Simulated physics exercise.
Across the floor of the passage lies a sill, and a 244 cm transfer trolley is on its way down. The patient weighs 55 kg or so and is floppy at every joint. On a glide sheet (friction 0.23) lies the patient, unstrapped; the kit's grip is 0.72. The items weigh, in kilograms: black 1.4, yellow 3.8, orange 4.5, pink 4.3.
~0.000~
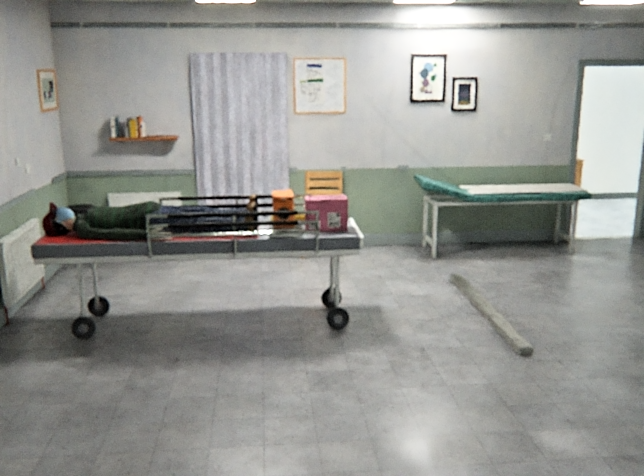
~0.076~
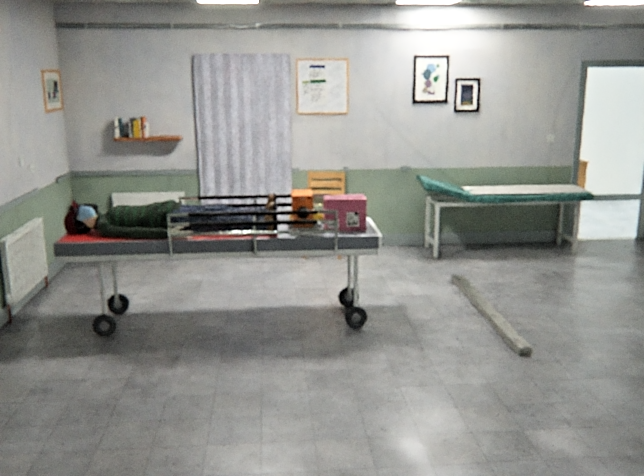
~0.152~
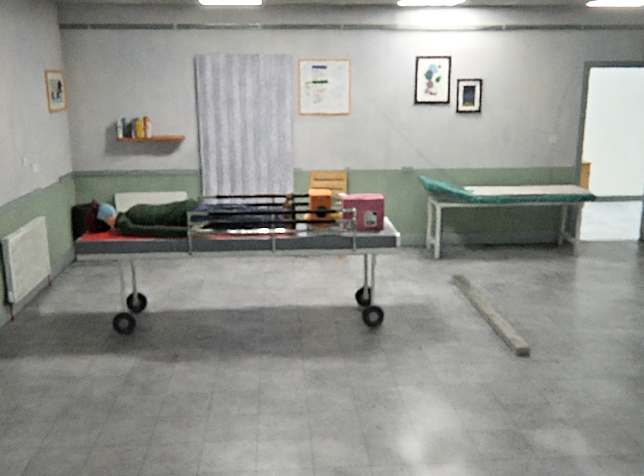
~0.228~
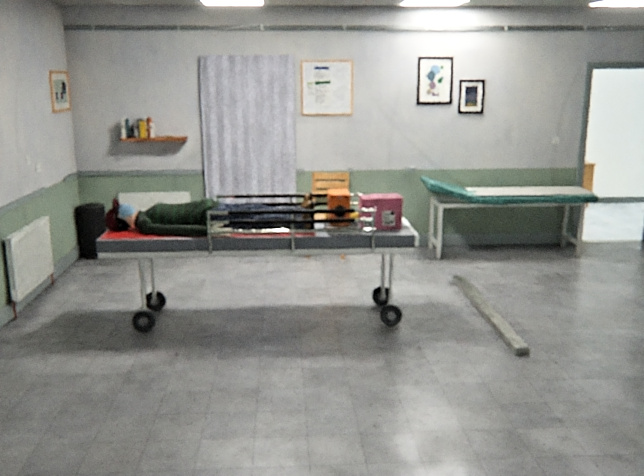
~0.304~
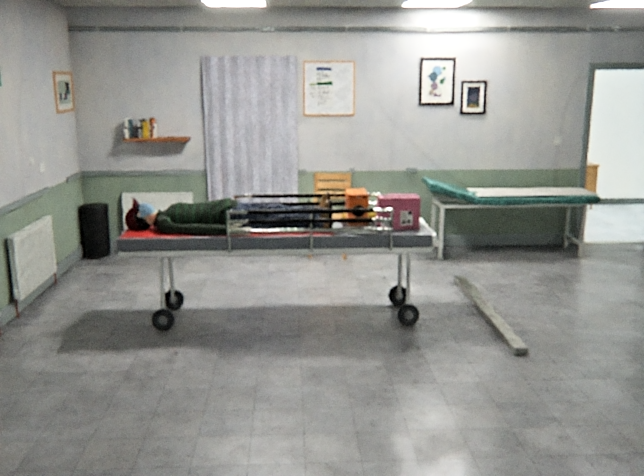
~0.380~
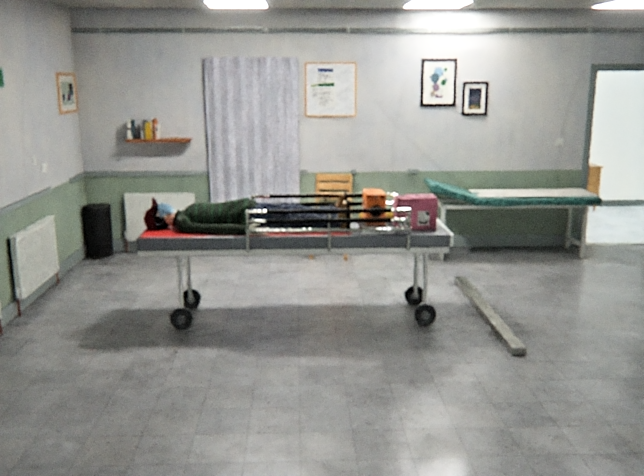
A person in dark green lies on a wheeled trolley in a grey and green room, seen side-on from across the floor. Orange and pink boxes sit at the trolley's right end, with a striped grey panel behind, a green-topped couch at right and a grey beam on the floor. The trolley rolls steadily rightward towards the beam, its load staying in place, while the camera shifts slightly left.
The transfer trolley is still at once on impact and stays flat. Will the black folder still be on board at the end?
Yes, it stays.
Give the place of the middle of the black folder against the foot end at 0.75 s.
Around 40 cm shy of the mark.
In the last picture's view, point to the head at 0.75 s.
About (244, 218) in the last view.
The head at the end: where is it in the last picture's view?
End point: Roughly (291, 217) in the last view.
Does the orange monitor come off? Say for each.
Orange monitor remains in place.
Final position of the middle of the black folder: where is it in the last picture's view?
In the last picture it ends at roughly (486, 225).
The jolt is at 0.60 s.
After 0.75 s the black folder is 40 cm short of the foot end, tilted 0°, near (452, 225) in the last picture's view.
After 1.00 s the black folder is 17 cm short of the foot end, tilted 0°, near (480, 225) in the last picture's view; the left ankle 35 cm short of the foot end.
After 1.30 s the black folder is 12 cm short of the foot end, tilted 0°, near (486, 225) in the last picture's view.
When all is still (3.2 s), black folder stays on; yellow gas bottle drops off; orange monitor stays on; pink holdall drops off; left ankle stops short of the foot end.
